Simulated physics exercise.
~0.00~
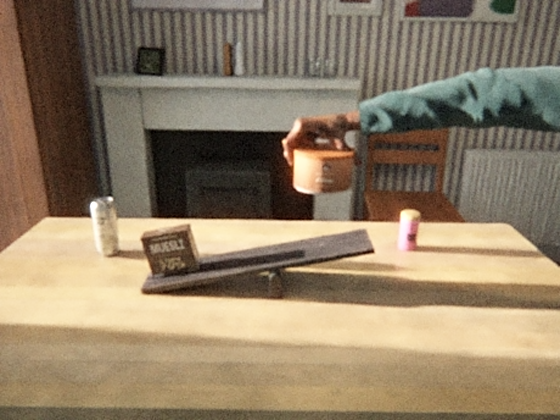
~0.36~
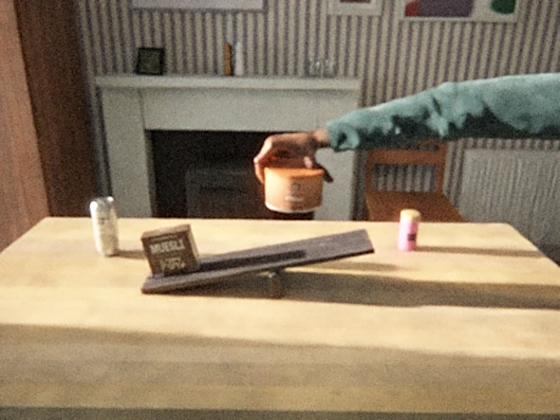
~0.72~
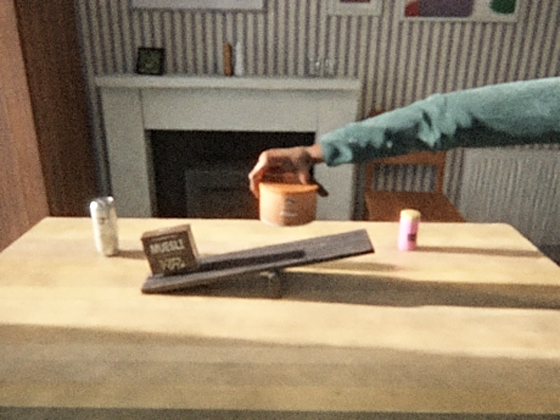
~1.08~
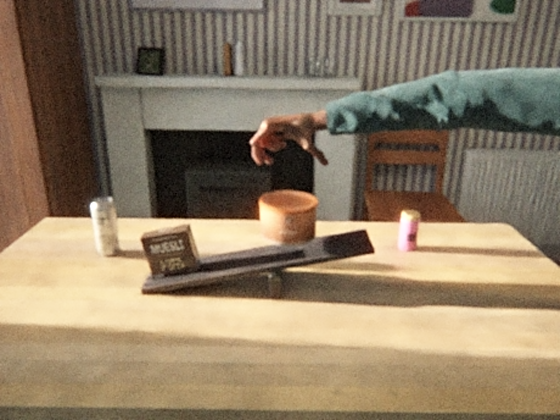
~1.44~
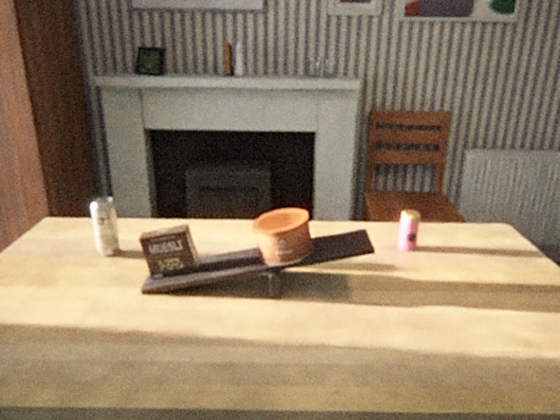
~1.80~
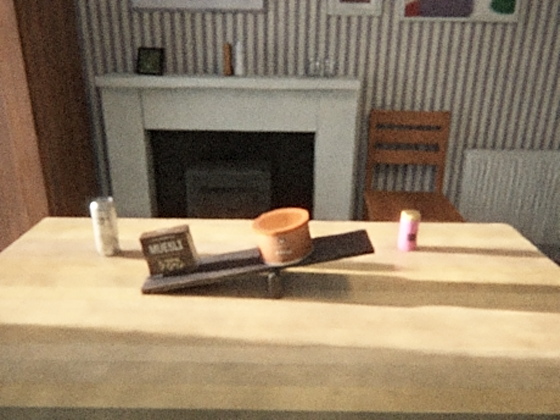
A dark plank rests tilted across a small block on a pale wooden table, its left end down with a brown muesli packet standing on it, seen from the front and slightly above. A white can stands to the left and a pink shaker to the right, with a fireplace and a wooden chair behind. From the right, a hand in a teal sleeve carries an orange tub leftward and lowers it over the plank. The hand lets go just above it and withdraws. The tub drops slightly and settles leaning near the middle, while the plank keeps its original tilt.
